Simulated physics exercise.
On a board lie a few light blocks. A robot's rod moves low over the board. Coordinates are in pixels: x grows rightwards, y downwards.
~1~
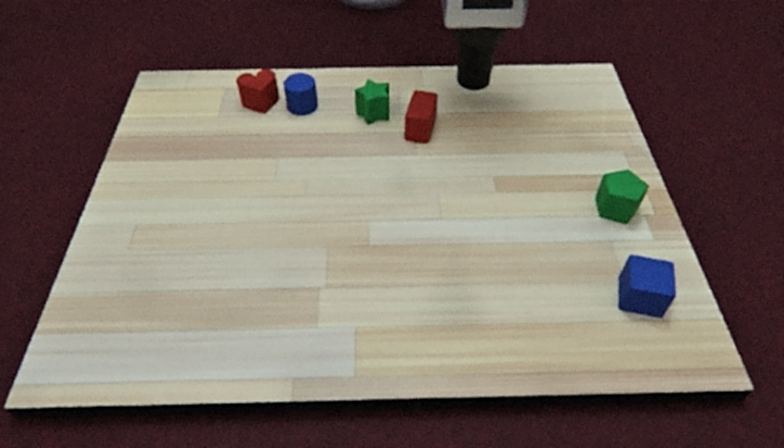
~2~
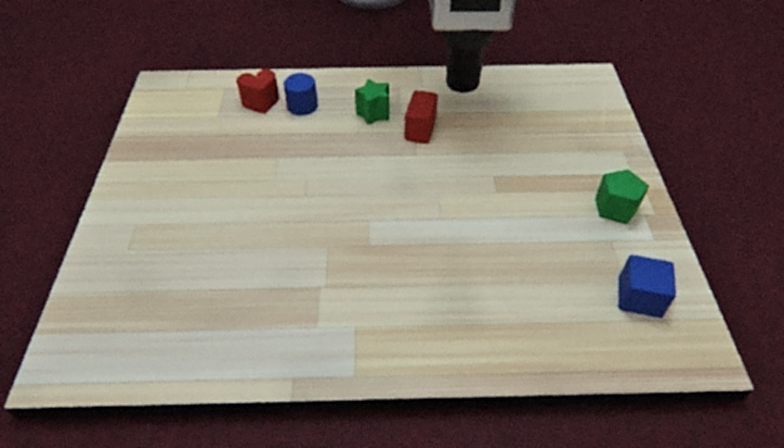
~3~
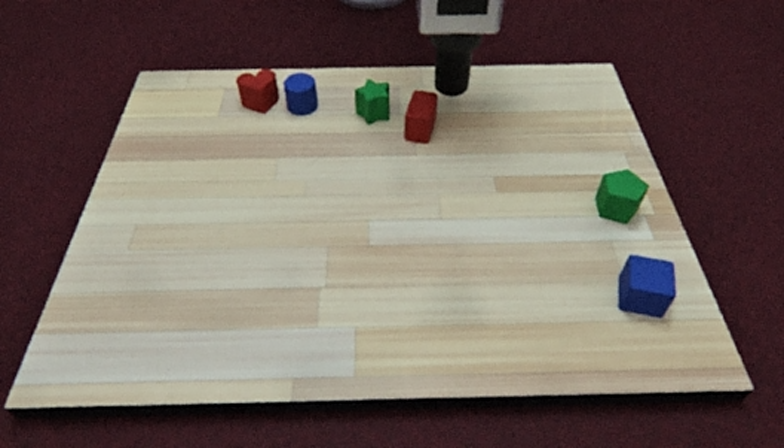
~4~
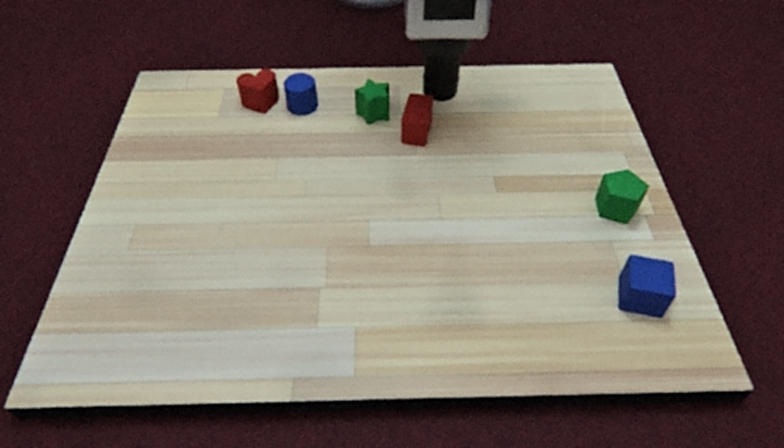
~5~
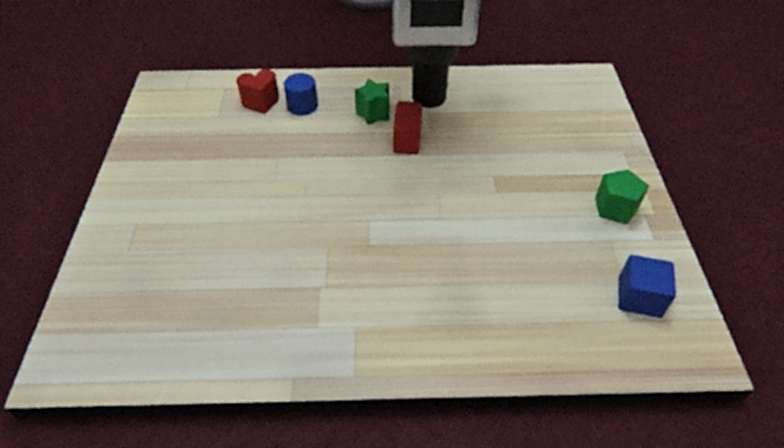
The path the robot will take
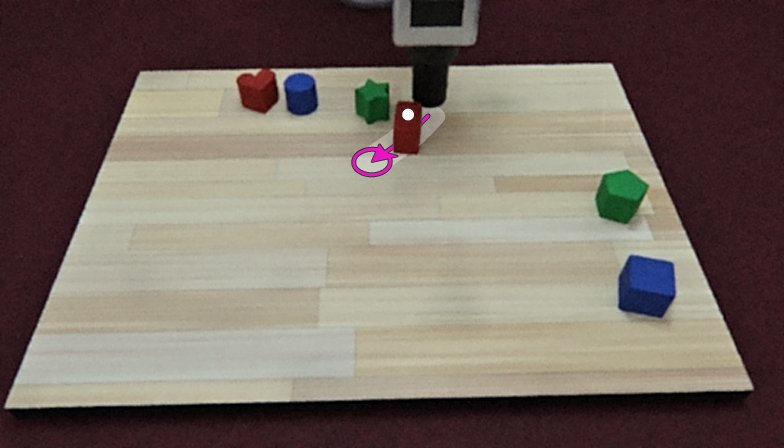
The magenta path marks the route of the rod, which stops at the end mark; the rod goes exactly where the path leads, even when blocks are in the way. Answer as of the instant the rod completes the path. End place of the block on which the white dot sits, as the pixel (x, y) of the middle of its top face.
It sits at (356, 168).
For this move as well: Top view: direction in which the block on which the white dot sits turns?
It makes a counterclockwise turn.
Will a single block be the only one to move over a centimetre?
Yes, that is how it ends up.
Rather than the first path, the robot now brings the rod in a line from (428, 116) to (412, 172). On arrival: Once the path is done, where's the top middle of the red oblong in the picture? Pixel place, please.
Roughly at (369, 153).
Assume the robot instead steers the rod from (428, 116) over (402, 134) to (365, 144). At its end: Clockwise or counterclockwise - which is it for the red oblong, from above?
Answer: Anticlockwise.
Drawn move, from (428, 116) through (413, 132) and (393, 147) to (372, 162); the dot is on the red oblong.
What follows on the original path. Halfway along, rod (404, 122); red oblong (381, 140).
At the end, rod (371, 144); green star block still; red oblong (356, 168), turned 25° anticlockwise.
